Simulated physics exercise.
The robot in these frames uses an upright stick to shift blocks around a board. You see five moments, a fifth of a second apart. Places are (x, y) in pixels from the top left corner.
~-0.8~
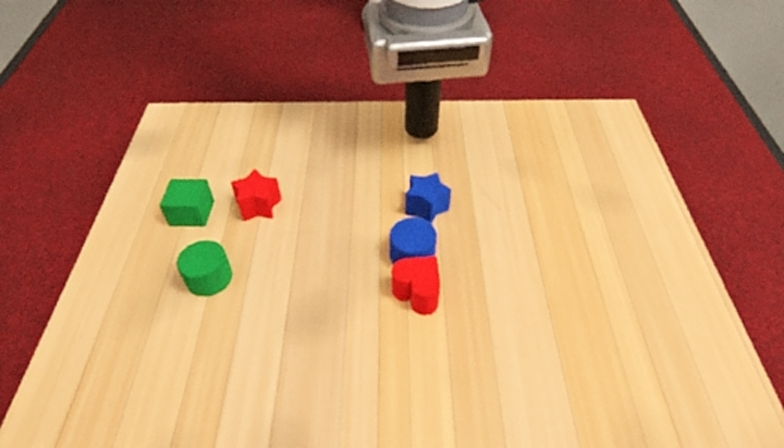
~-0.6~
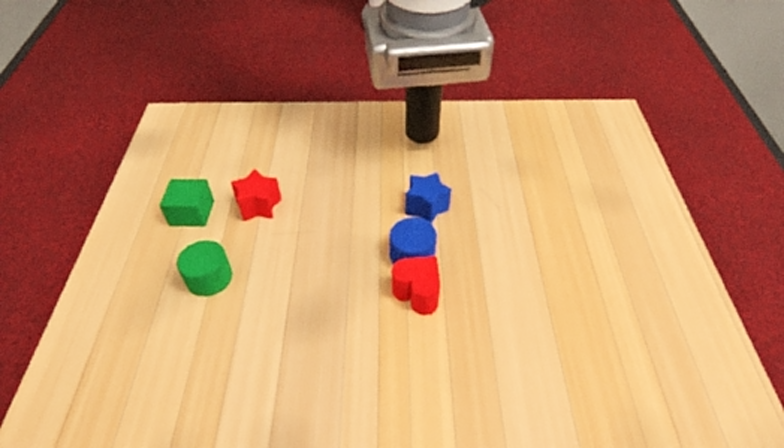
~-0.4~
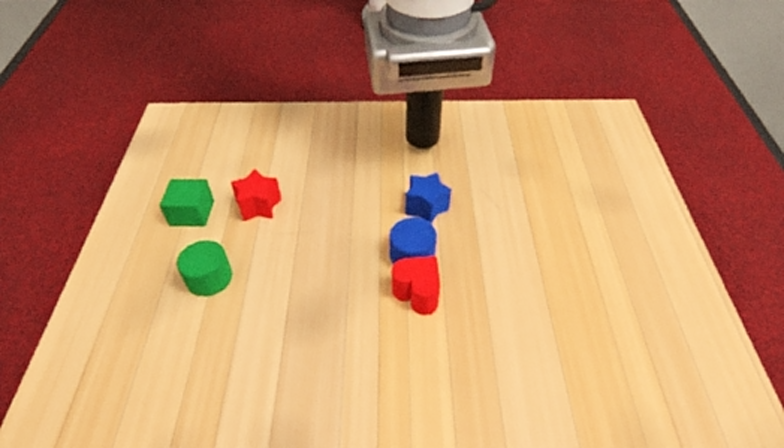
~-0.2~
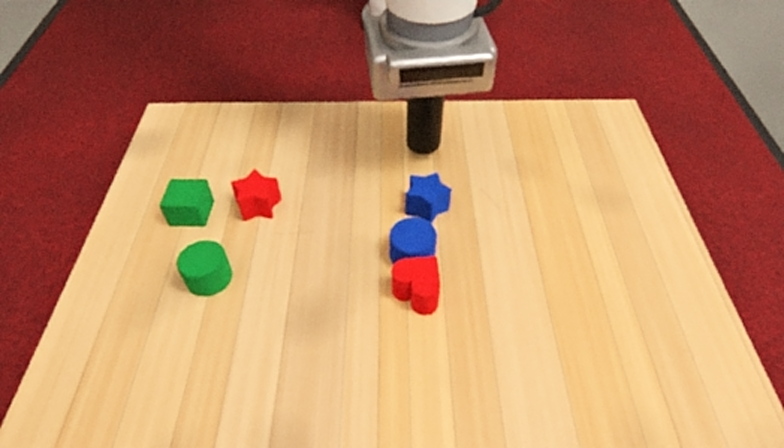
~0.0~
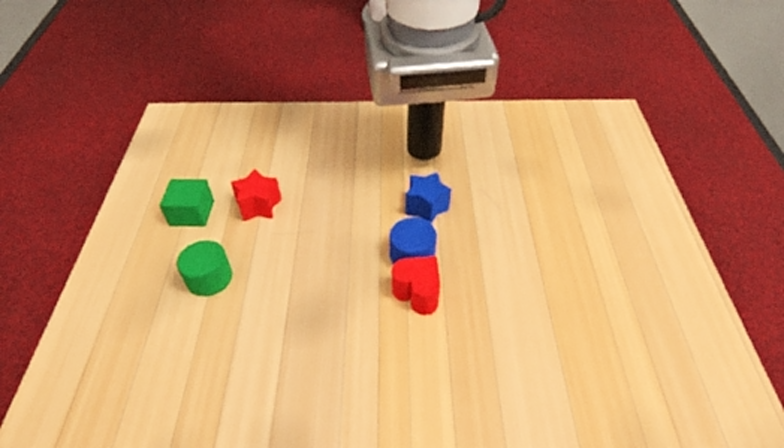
The robot's black stick moves slightly toward the blue star while the blocks stay still.
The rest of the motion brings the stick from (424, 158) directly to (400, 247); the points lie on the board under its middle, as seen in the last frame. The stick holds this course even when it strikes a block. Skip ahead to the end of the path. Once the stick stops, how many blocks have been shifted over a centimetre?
The push will move three blocks or more.
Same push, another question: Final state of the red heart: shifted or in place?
Shifted.
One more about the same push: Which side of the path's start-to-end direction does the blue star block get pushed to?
Answer: Left.
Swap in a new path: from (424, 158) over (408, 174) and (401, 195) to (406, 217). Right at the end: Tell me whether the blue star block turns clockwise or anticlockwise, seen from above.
Bird's-eye view: Counterclockwise.
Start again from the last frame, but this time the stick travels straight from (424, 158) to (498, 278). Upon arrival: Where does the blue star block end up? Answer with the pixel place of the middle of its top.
The top centre is at (430, 206).
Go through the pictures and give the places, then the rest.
Stick's lower end (421, 129); blue disc (413, 234); red heart (419, 273); blue star block (428, 186), in the first picture.
Stick (422, 134); blocks still, in the second picture.
Stick (423, 139); blocks still, in the third picture.
Stick (423, 144); blocks still, in the fourth picture.
Stick (424, 150); blue disc (413, 234); red heart (419, 273); blue star block (428, 186), in the fifth picture.
What follows on the original path. One third of the way, stick (416, 177); nothing pushed yet.
Two thirds of the way, stick (408, 207); blue disc (415, 248); red heart (418, 285); blue star block (434, 214), turned 35° anticlockwise.
At the end, stick (400, 239); blue disc (420, 258); red heart (418, 296); blue star block (441, 224), turned 80° anticlockwise.
